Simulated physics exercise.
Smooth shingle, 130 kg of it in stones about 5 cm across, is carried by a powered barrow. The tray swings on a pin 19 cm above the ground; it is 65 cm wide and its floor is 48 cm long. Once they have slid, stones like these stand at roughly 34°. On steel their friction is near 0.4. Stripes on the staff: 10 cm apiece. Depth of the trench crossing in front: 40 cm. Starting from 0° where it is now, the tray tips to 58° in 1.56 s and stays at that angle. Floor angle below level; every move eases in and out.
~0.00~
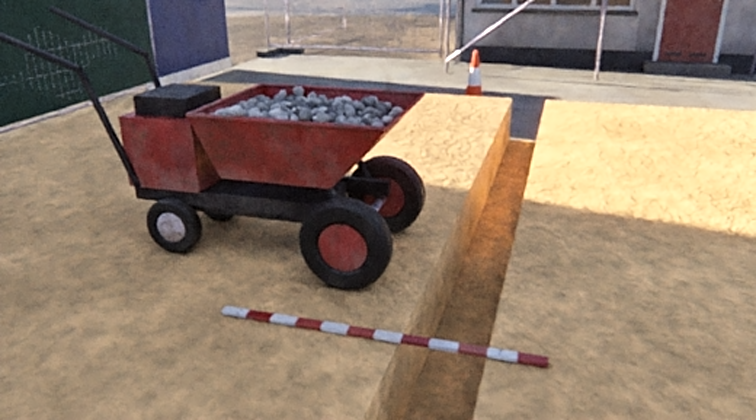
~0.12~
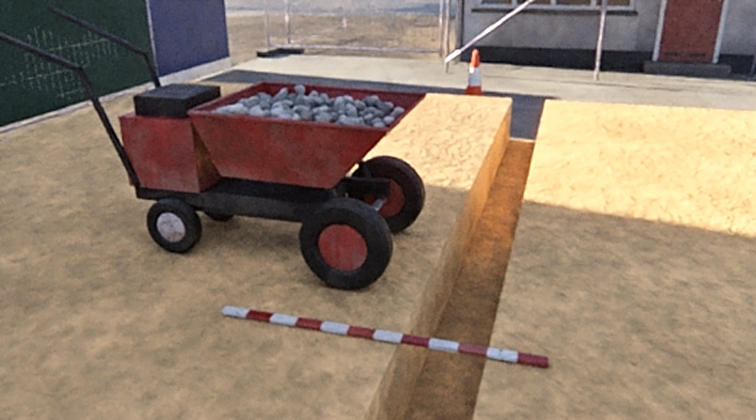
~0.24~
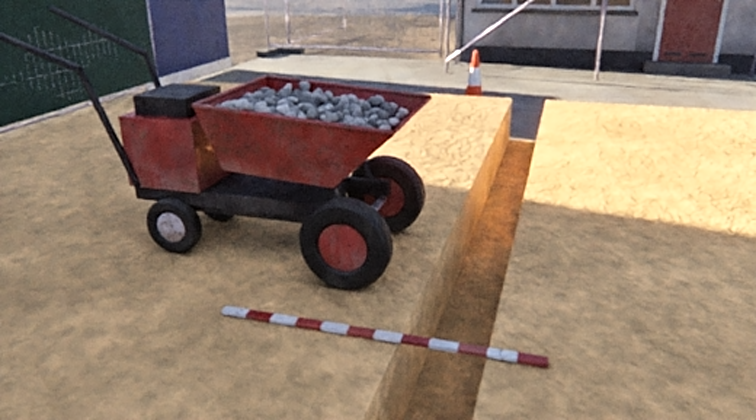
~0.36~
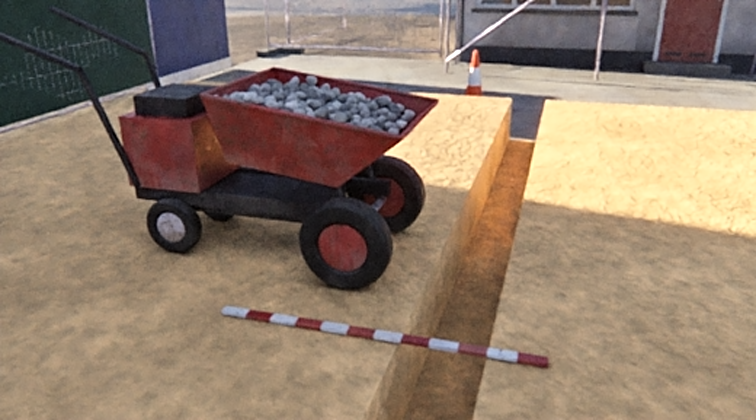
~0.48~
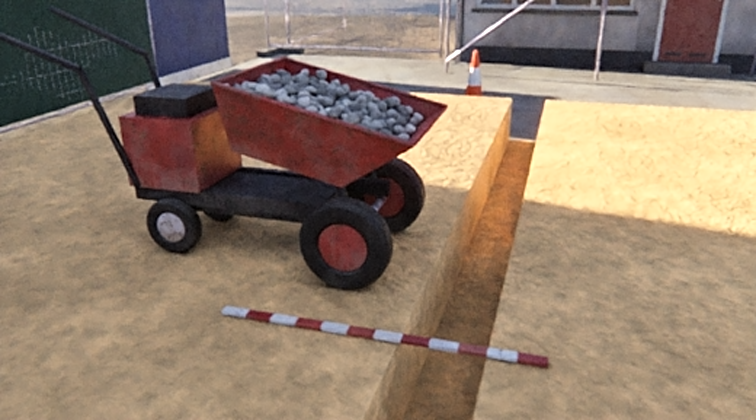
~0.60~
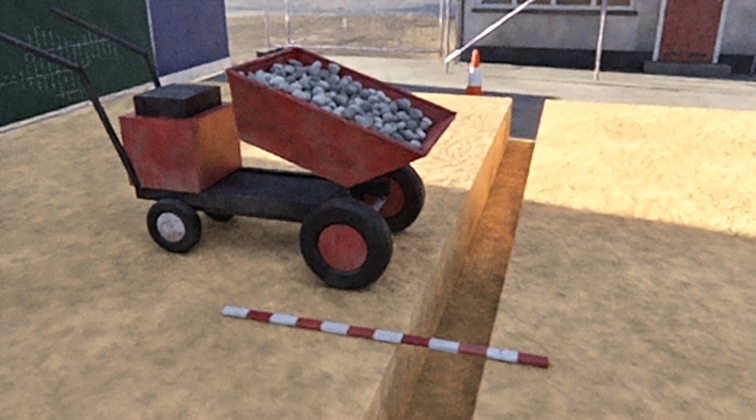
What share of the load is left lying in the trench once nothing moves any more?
About 41 per cent.
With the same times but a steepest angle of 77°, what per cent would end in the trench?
It comes out at about 25 percent.
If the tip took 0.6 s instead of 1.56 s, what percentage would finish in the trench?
It would be near 30 percent.
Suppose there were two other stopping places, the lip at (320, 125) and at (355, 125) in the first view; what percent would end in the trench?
Roughly 95 per cent, then 70 per cent.
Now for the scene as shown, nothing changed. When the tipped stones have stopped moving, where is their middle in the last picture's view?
Their middle lands near (530, 272).
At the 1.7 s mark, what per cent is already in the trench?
Roughly 5 percent of the load.
After 1.2 s the floor is at 49°; 100 % in the tray; the foremost stones are at (475, 191).
After 1.7 s the floor is at 58°; 60 % in the tray, 6 % in the trench, 34 % past the trench; the foremost stones are at (608, 284).
After 2.0 s the floor is at 58°; 32 % in the tray, 10 % in the trench, 57 % past the trench; the foremost stones are at (718, 300).
After 4.0 s the floor is at 58°; 0 % in the tray, 41 % in the trench, 59 % past the trench; the foremost stones are past the picture's edge.
